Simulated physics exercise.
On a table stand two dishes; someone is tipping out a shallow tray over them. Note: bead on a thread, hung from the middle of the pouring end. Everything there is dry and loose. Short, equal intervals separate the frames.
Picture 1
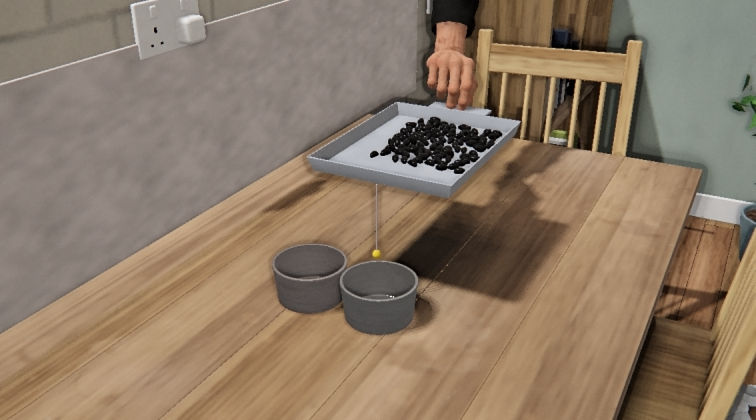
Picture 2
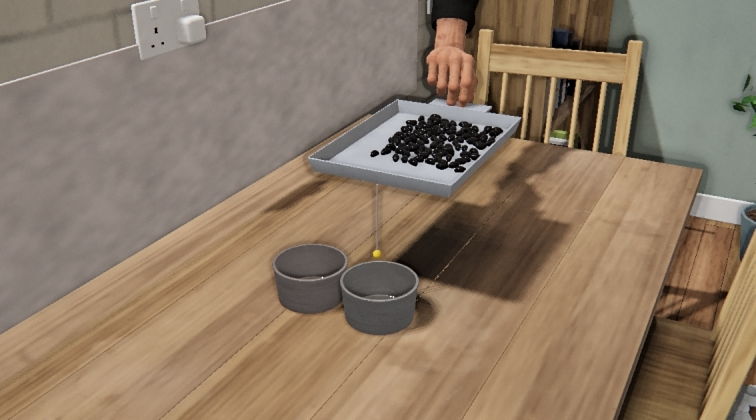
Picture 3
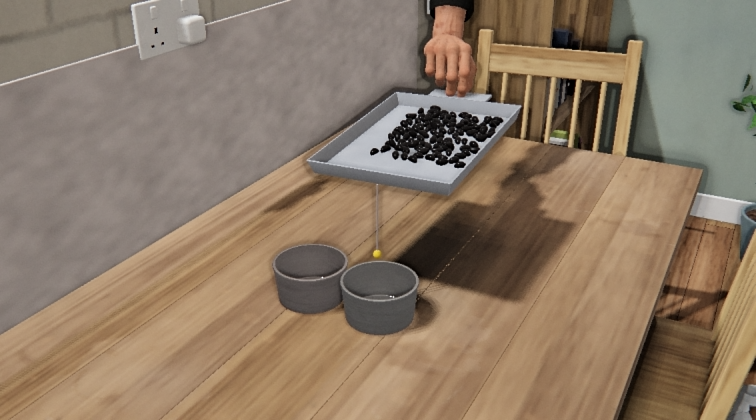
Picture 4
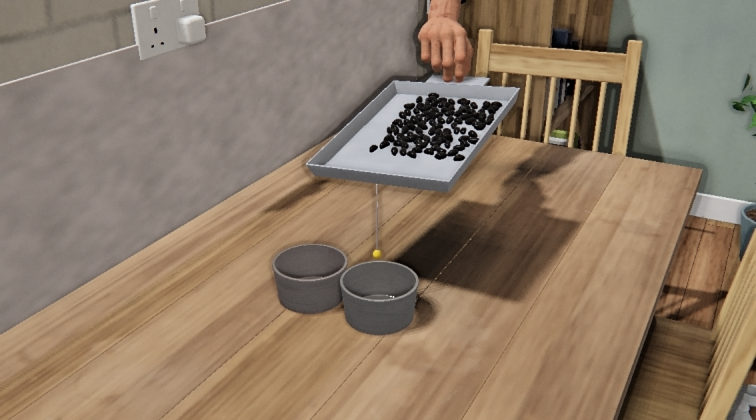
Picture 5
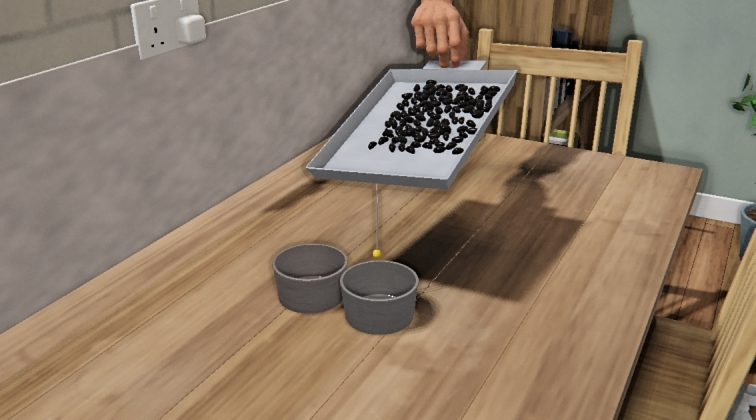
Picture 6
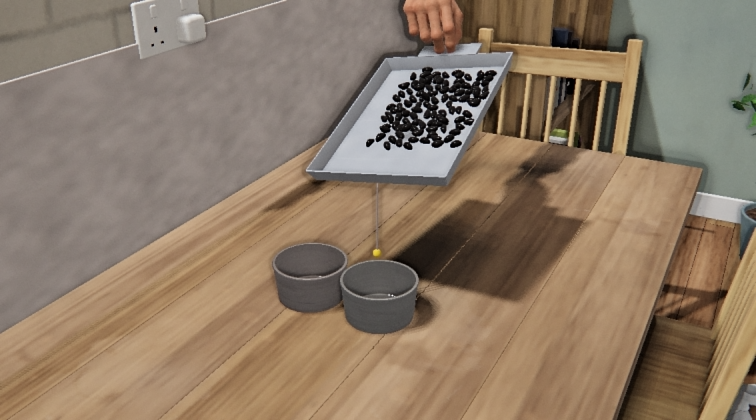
The video shows a hand holding a shallow grey tray of black beans above two dark round dishes on a wooden table, gradually raising the tray's far end into a steeper tilt while a yellow bead hangs beneath the near edge.
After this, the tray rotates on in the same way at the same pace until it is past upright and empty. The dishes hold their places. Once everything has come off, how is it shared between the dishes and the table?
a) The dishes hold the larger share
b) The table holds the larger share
a.
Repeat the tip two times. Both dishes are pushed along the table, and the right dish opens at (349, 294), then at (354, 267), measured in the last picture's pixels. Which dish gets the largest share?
In the first try it's the one on the left, and in the second it's the one on the left.
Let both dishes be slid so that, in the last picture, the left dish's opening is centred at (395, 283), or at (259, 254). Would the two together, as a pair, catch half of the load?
The dishes end up with the lesser share in the first try and the greater share in the second.
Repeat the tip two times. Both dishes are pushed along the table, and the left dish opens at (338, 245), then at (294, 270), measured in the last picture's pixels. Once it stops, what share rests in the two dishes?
Close to 40 in a hundred first, close to 50 in a hundred second.
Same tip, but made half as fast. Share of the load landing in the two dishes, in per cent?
Roughly 90 in a hundred.
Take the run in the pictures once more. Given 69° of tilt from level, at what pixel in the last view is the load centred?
(332, 176).
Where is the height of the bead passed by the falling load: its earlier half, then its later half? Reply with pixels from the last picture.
(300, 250) for the early half, (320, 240) for the late half.
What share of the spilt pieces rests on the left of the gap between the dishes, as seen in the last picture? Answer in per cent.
It works out at some 90 percent.
Soon, tray tipped steeply; most on the tray; a small part in the left dish; about a quarter in the air.
A while on, tray tipped past a quarter turn; a stray few on the tray; a small part in the right dish; most in the left dish; a small part outside both; a small part in the air.
Towards the end, tray tipped past a quarter turn; a stray few in the right dish; most in the left dish; about a quarter outside both.
Finally, tray tipped past a quarter turn; a stray few in the right dish; most in the left dish; about a quarter outside both.
